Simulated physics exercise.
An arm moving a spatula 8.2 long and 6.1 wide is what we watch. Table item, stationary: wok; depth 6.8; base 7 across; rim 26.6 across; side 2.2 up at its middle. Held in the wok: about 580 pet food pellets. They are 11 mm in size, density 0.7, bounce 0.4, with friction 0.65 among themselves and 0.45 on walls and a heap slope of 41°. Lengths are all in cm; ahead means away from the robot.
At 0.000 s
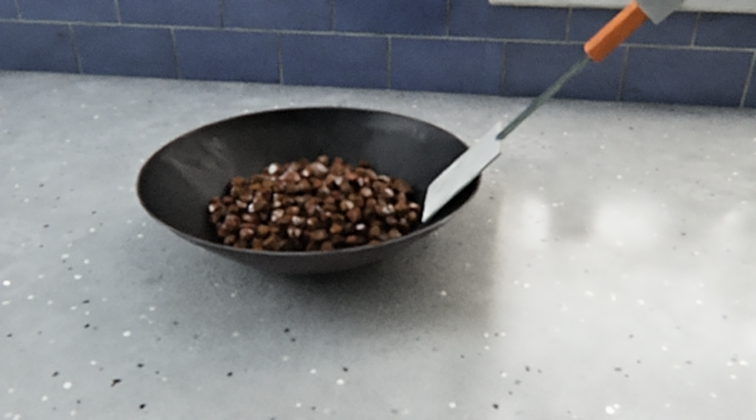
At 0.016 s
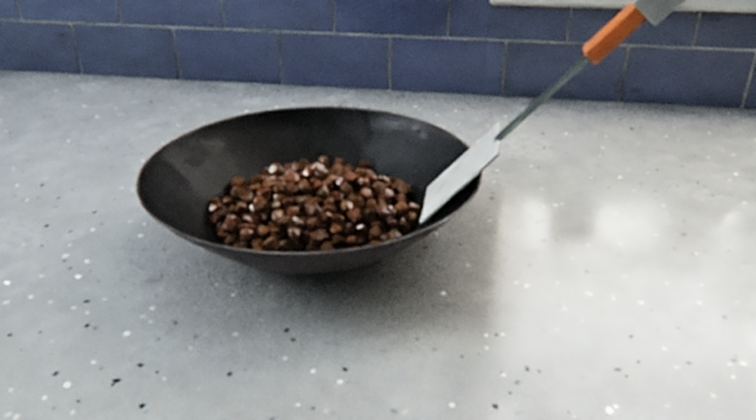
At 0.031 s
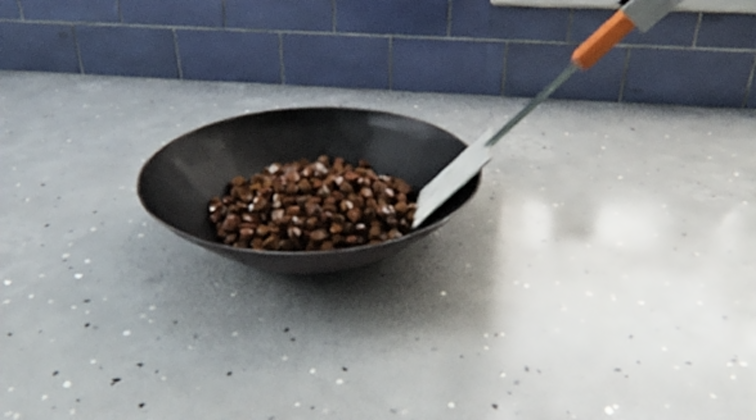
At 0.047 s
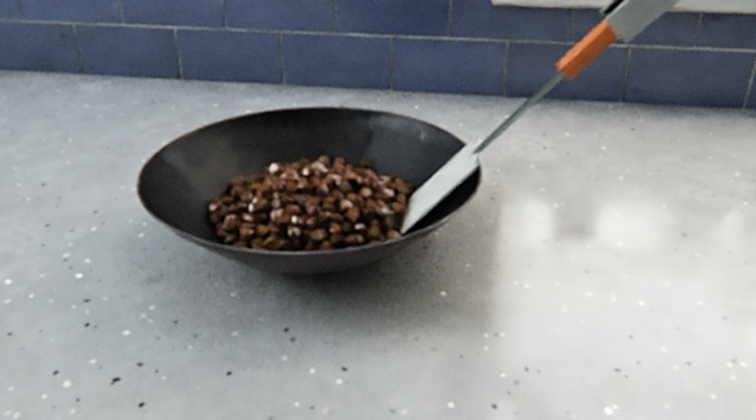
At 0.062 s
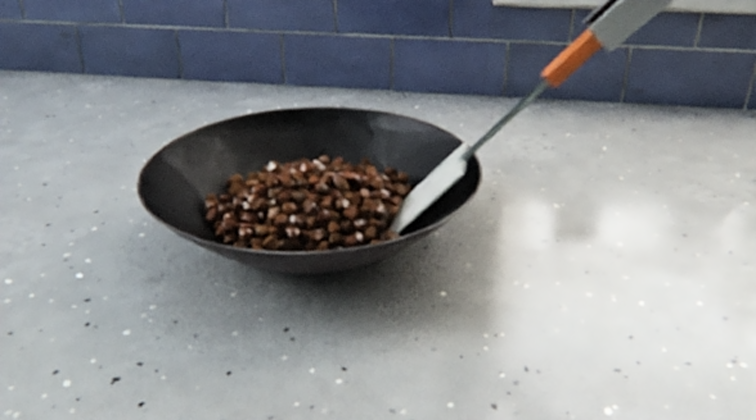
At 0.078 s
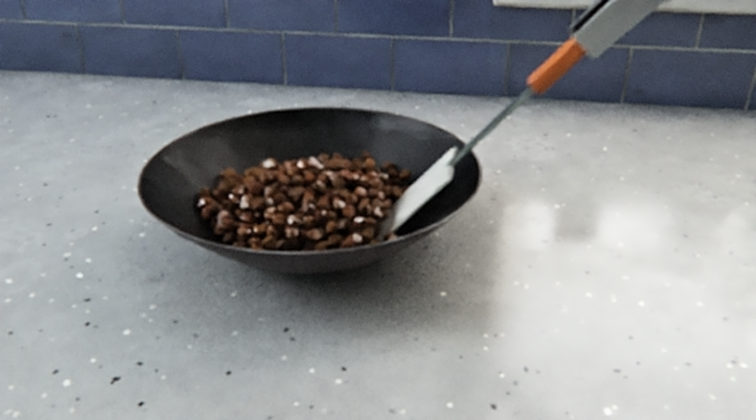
A mechanical arm, only its grey end visible at the upper right, holds a spatula with an orange handle section and pale blade over a speckled grey countertop, seen from slightly above before blue tiles. A wide black wok filled with small brown pellets sits left of centre. The blade slides left and slightly down into the pellets, nudging them left, while the wok and camera stay still.
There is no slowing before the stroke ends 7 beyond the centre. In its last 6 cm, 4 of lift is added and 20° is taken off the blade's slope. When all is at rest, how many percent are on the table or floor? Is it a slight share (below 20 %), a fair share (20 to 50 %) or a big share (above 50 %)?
It is a slight share.
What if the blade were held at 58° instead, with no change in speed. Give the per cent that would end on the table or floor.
Then about 10 per cent.
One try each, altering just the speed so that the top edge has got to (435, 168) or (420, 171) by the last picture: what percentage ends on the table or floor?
Try one roughly 25 per cent; try two roughly 35 per cent.
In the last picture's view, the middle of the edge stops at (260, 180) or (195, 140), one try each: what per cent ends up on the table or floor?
0 % and 30 %.
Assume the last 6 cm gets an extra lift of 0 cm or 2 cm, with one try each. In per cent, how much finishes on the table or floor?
First try around 10 percent, second try around 15 percent.
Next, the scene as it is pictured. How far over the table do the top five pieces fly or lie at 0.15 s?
Estimated height above table: Approx. 6 cm.
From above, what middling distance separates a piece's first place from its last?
I'd put it at close to 5 centimetres.
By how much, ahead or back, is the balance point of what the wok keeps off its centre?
Ahead, by around 4.5 cm.
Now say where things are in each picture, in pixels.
Spatula top edge at (501, 136), sloping 49°; upper third of the load around (318, 196), from x 215 to 415, top at y 160; 585 in the wok, in the first picture.
Spatula top edge at (499, 138), sloping 49°; upper third of the load around (318, 196), from x 215 to 415, top at y 160, in the second picture.
Spatula top edge at (491, 143), sloping 49°; upper third of the load around (318, 196), from x 215 to 415, top at y 160, in the third picture.
Spatula top edge at (478, 151), sloping 49°; upper third of the load around (317, 196), from x 215 to 410, top at y 160, in the fourth picture.
Spatula top edge at (465, 157), sloping 49°; upper third of the load around (313, 195), from x 210 to 410, top at y 160, in the fifth picture.
Spatula top edge at (452, 163), sloping 49°; upper third of the load around (305, 192), from x 205 to 405, top at y 155; 585 in the wok, in the sixth picture.
By 0.15 s, sloping 49°, highest piece 6 above the table; 585 in the wok.
By 0.23 s, sloping 41°, highest piece 8 above the table; 585 in the wok.
By 0.46 s, sloping 29°, highest piece 9 above the table; 517 in the wok, 47 on the table or floor, 21 on the blade or in flight.
By 1.51 s, sloping 29°, highest piece 8 above the table; 515 in the wok, 70 on the table or floor.
Final count, 515 in the wok, 70 on the table or floor. That is 12 % on the table or floor.
